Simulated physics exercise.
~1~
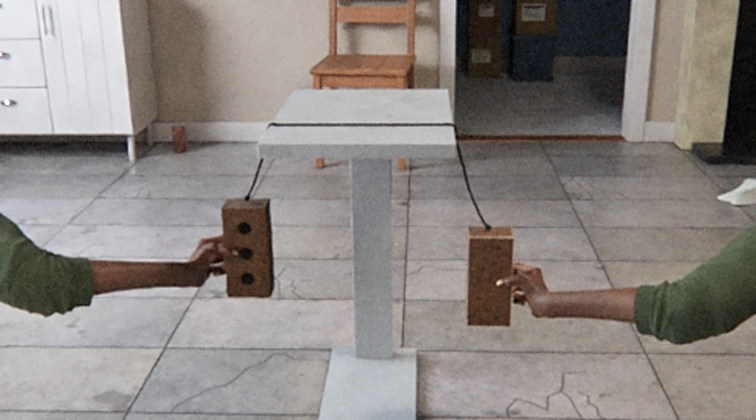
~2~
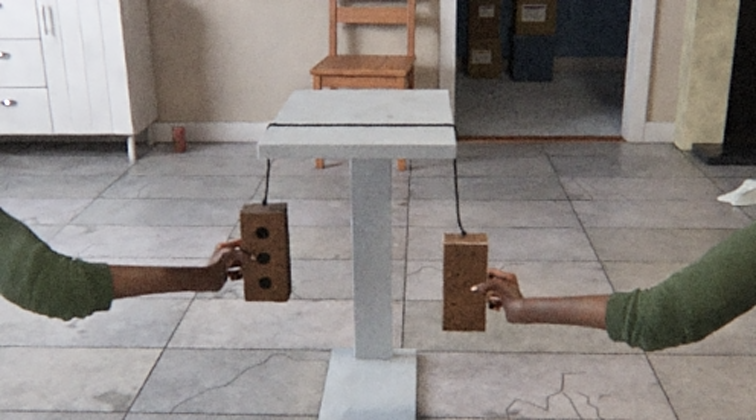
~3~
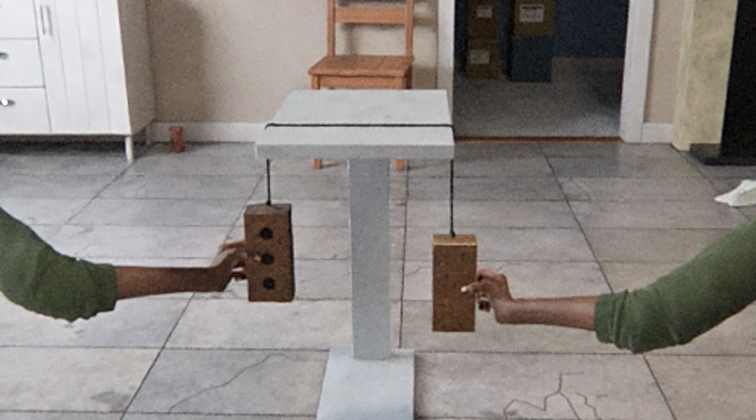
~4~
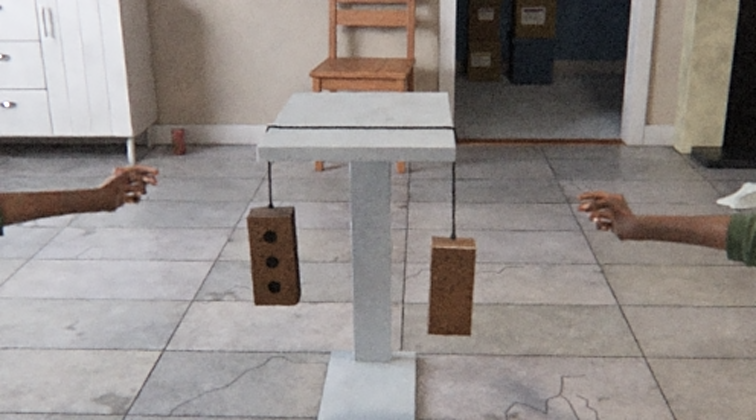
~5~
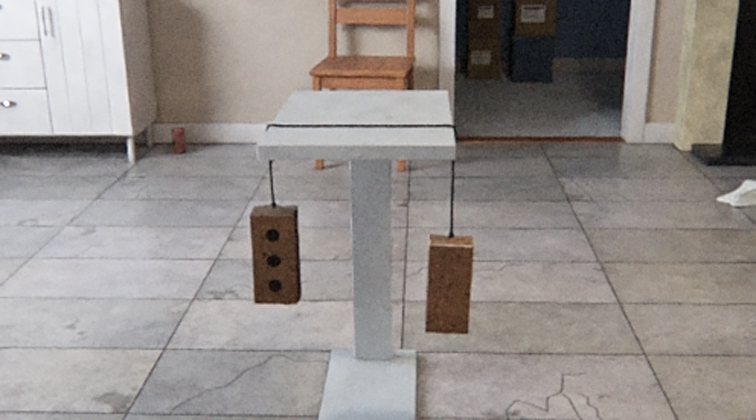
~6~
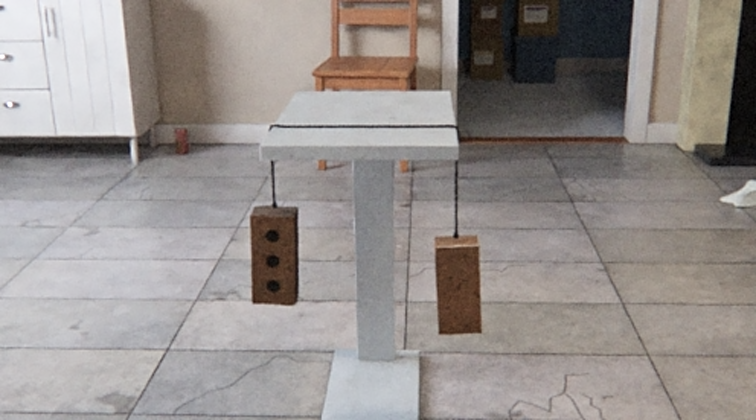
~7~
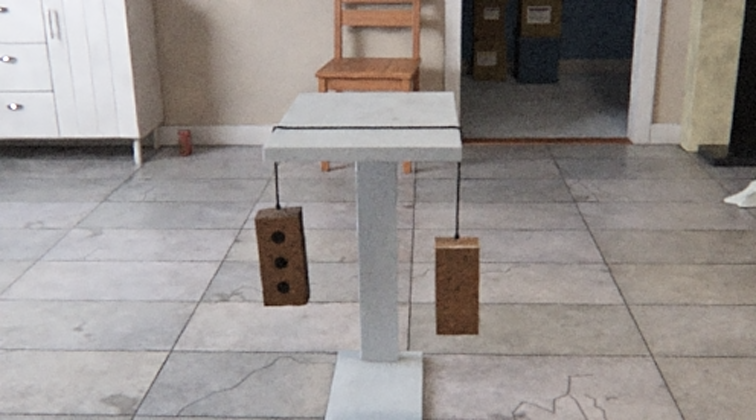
In a tiled room, hands steadying two bricks strung over a small grey table, then letting go, both bricks left hanging.
